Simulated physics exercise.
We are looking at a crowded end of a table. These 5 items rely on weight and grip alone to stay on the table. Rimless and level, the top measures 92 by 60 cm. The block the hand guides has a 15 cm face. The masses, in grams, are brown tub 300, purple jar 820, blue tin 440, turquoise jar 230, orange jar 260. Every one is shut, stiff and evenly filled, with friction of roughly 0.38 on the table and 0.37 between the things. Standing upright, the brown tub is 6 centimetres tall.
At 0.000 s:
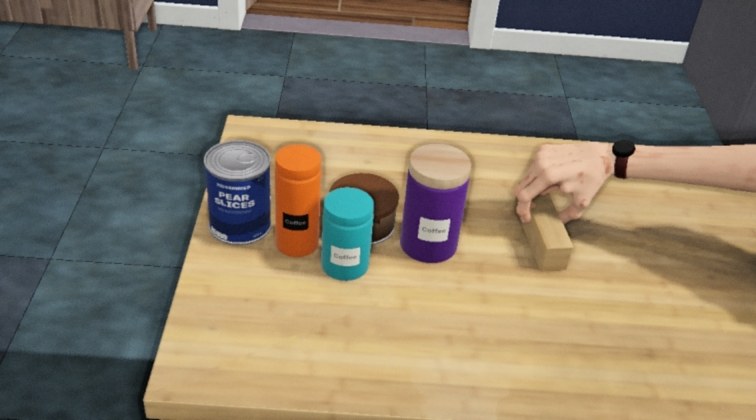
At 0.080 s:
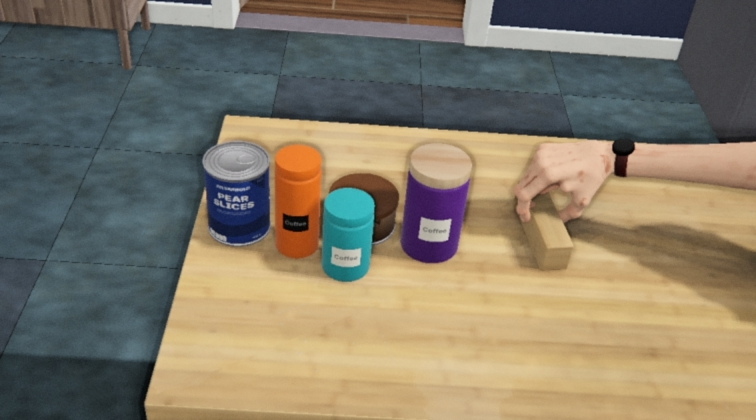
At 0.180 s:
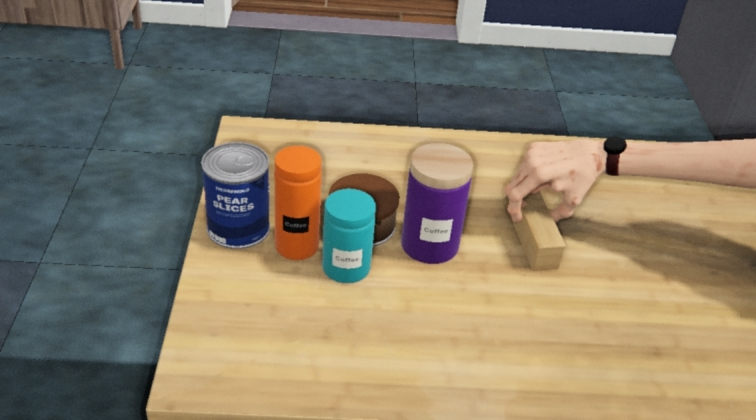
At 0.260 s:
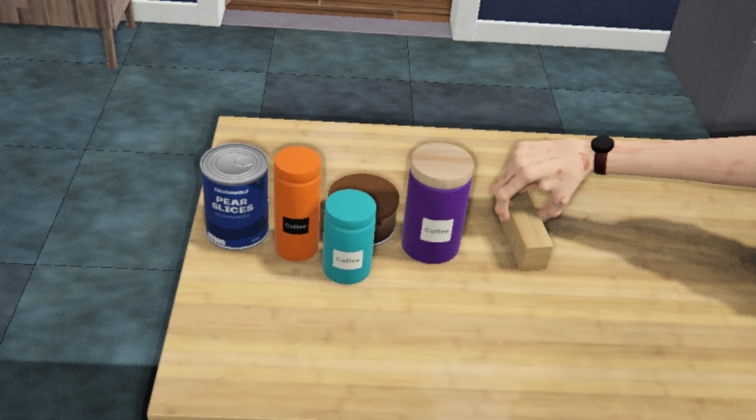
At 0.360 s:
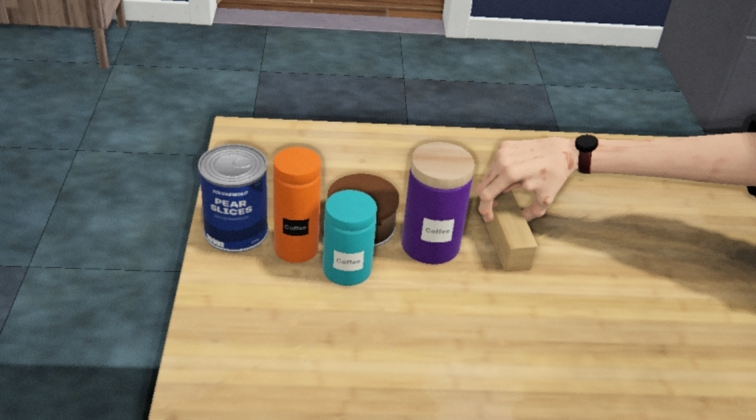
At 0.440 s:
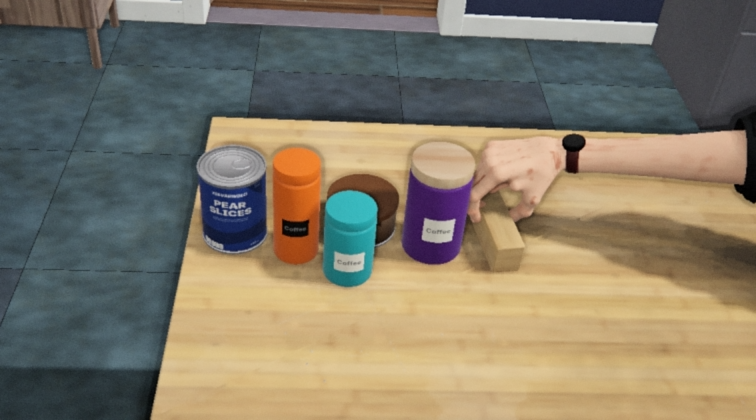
A hand wearing a dark watch rested on a small wooden block, then slid it left across the wooden table until it was close beside the purple jar, while the other closed containers stayed put.
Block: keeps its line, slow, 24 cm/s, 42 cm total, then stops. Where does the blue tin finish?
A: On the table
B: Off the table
B.
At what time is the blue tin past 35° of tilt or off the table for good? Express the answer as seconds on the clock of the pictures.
Roughly at the 1.5 s mark.
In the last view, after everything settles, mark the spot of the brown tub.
In the last picture it sits around (192, 205).
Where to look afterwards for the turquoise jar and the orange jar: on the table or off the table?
Result: Turquoise jar remains in bounds, orange jar goes out of bounds.
After 1.44 s, block slid 32 cm; blue tin slid 5 cm near (197, 190); turquoise jar slid 13 cm; brown tub slid 13 cm.
After 1.94 s, block slid 42 cm; blue tin and orange jar now off the table; brown tub slid 24 cm; purple jar slid 32 cm.
By the end (2.4 s), off the table, blue tin and orange jar; not toppled but over 4 cm from the start, brown tub, purple jar and turquoise jar.
